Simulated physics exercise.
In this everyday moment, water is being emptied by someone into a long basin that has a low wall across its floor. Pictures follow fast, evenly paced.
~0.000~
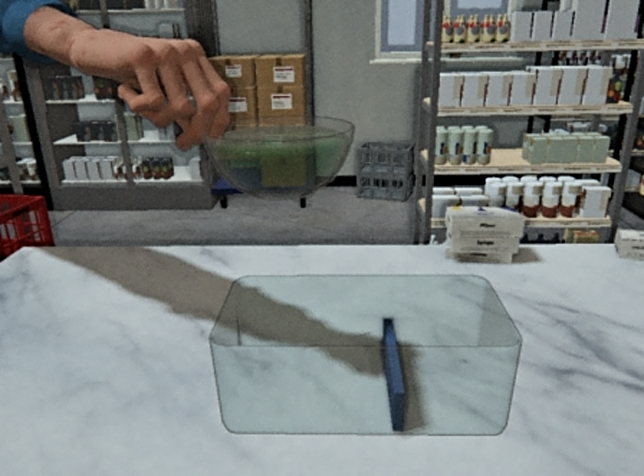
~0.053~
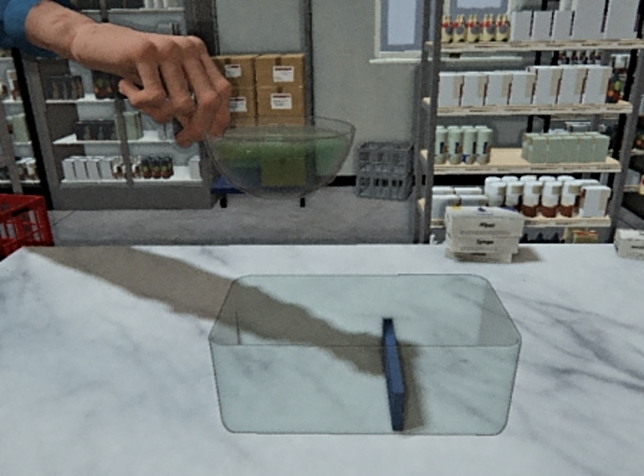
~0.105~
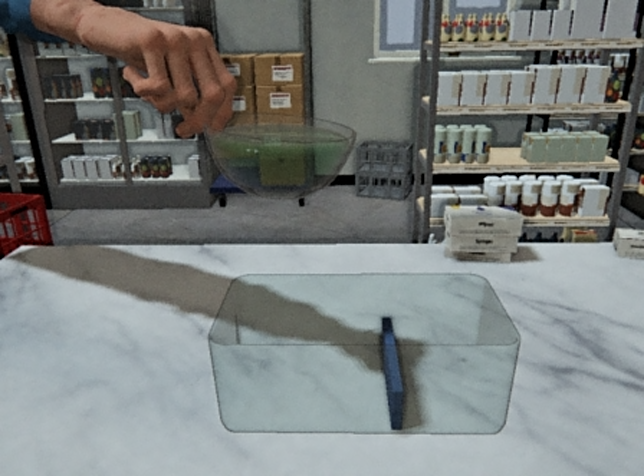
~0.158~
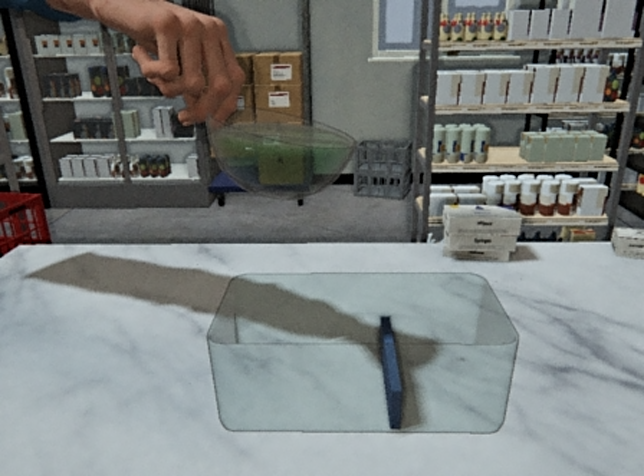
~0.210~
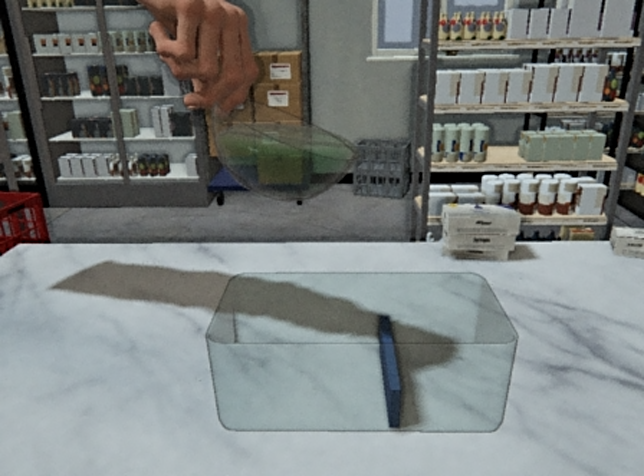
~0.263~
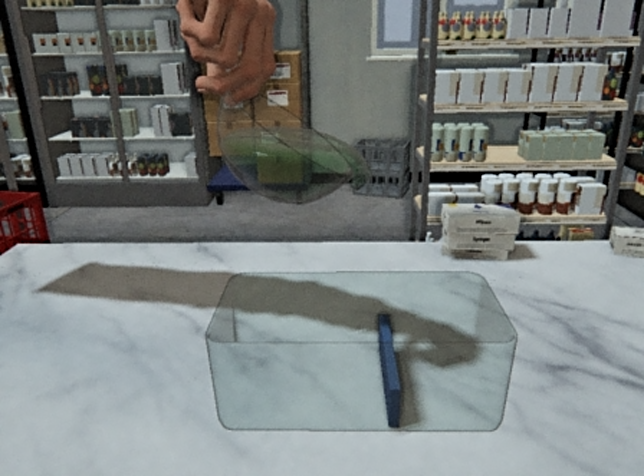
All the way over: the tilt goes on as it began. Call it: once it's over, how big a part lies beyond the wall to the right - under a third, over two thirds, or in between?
In between.
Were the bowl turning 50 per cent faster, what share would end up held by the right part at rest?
It comes to about 40 per cent.
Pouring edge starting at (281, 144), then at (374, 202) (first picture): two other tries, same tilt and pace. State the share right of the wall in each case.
First try: 5 percent; second try: 60 percent.
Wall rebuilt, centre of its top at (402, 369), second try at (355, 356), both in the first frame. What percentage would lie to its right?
That'd be about 45 percent for the first and about 85 percent for the other.
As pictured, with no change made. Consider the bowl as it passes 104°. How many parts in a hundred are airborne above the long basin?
Share: Approx. 35 %.
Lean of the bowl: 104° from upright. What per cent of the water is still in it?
5 per cent, roughly.
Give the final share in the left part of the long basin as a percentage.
Near 45 in a hundred.
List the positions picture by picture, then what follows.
In the first frame, tilt 0°; pouring edge (354, 128); surface from (210, 138) to (350, 136); the long basin's rim runs from (224, 308) to (503, 308); the wall's top is at (393, 353).
In the second frame, tilt 2°; pouring edge (354, 130); surface from (210, 136) to (350, 137).
In the third frame, tilt 6°; pouring edge (355, 136); surface from (212, 133) to (351, 138).
In the fourth frame, tilt 14°; pouring edge (356, 145); surface from (215, 130) to (353, 140).
In the fifth frame, tilt 24°; pouring edge (355, 158); surface from (219, 131) to (355, 150); 3 per cent is over the edge.
In the sixth frame, tilt 36°; pouring edge (352, 173); surface from (224, 135) to (333, 150); 12 per cent is over the edge.
A moment on, the bowl is tipped right over and 3 per cent is still to pour, 8 is left of the wall and 52 right of it.
Next, the bowl is tipped right over and 0 per cent is still to pour, 37 is left of the wall and 54 right of it.
Then the bowl is tipped right over and 0 per cent is still to pour, 43 is left of the wall and 54 right of it.
Later the bowl is tipped right over and 0 per cent is still to pour, 43 is left of the wall and 54 right of it.
Finally, 43 per cent lies left of the wall, 54 right of it and 3 outside.
